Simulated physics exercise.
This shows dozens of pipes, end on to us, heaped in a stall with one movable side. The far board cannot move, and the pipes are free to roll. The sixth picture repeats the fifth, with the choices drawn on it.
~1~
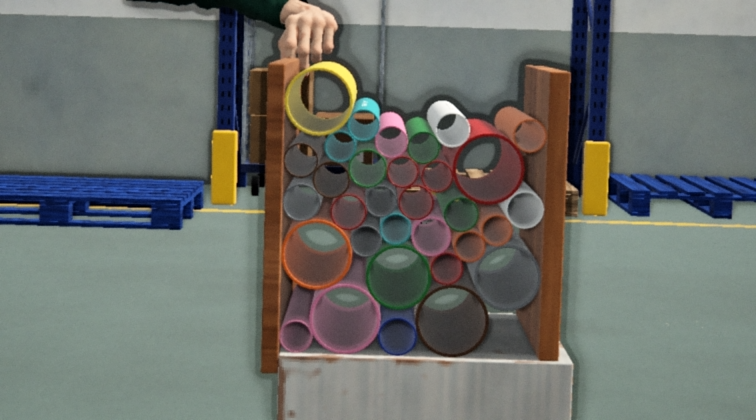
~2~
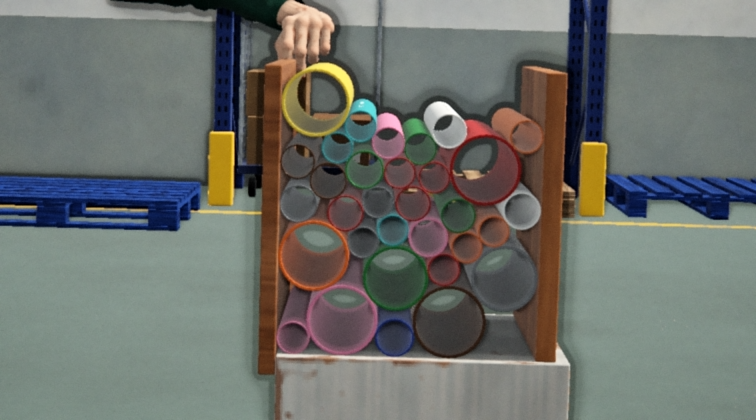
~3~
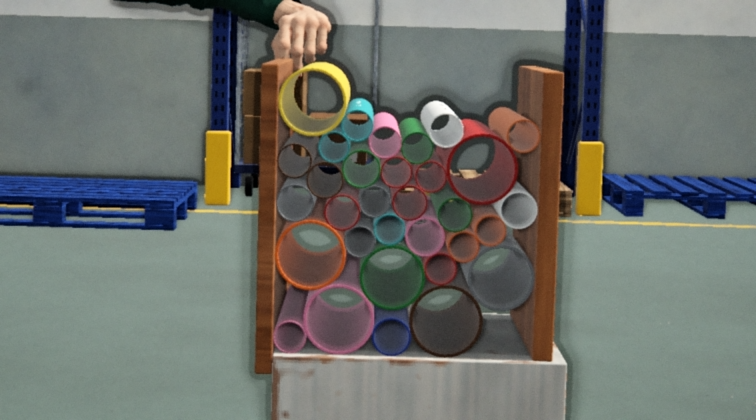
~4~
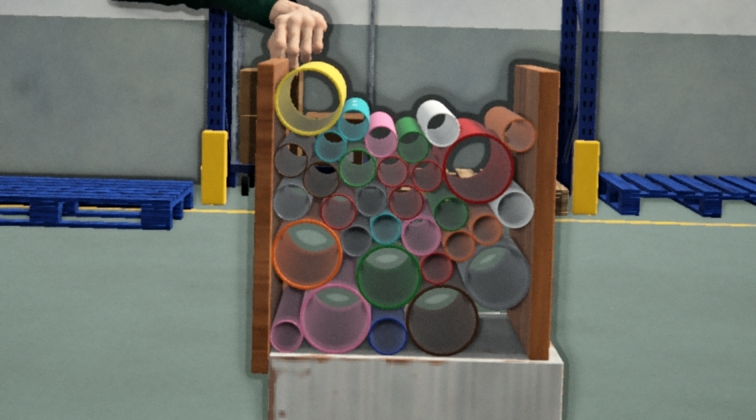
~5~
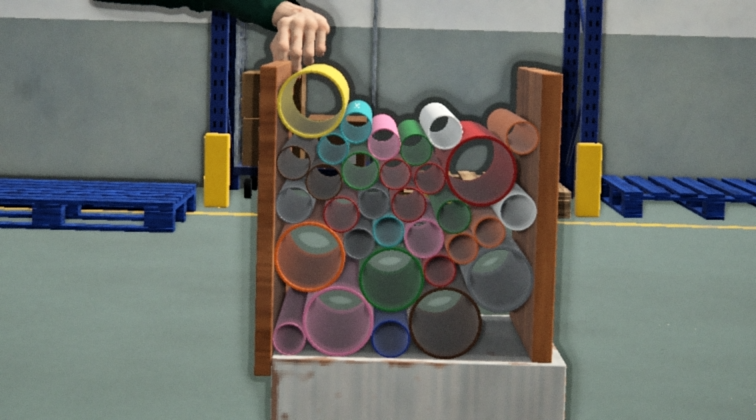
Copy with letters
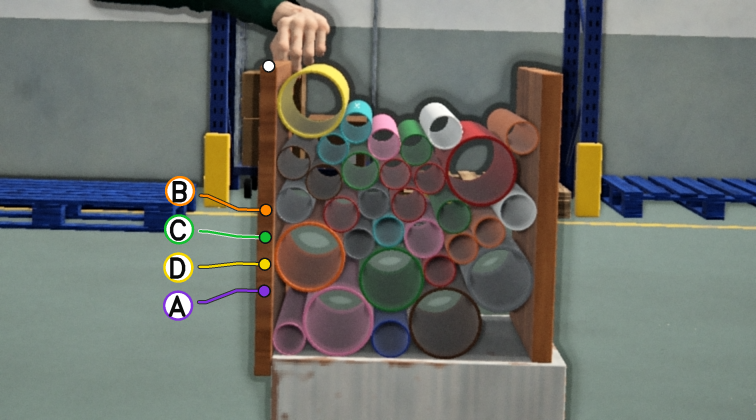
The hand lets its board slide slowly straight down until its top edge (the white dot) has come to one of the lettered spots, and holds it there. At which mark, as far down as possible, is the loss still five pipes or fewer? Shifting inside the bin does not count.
Slide it to B.
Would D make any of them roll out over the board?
Yes, at D.
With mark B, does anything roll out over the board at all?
At B: Yes.
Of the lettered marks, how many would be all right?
The number is one.
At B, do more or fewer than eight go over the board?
It loses fewer than eight.
On the marked copy, A at (264, 291); B at (266, 210); C at (265, 238); D at (265, 264); the white dot at (269, 66).
Taking B. A third of the way, top of the board (276, 131).
Two thirds of the way, top of the board (275, 203).
When it is over, top of the board (275, 210), two out over the board.
As for the rest, A more than five out over the board; C six out over the board; D six out over the board.
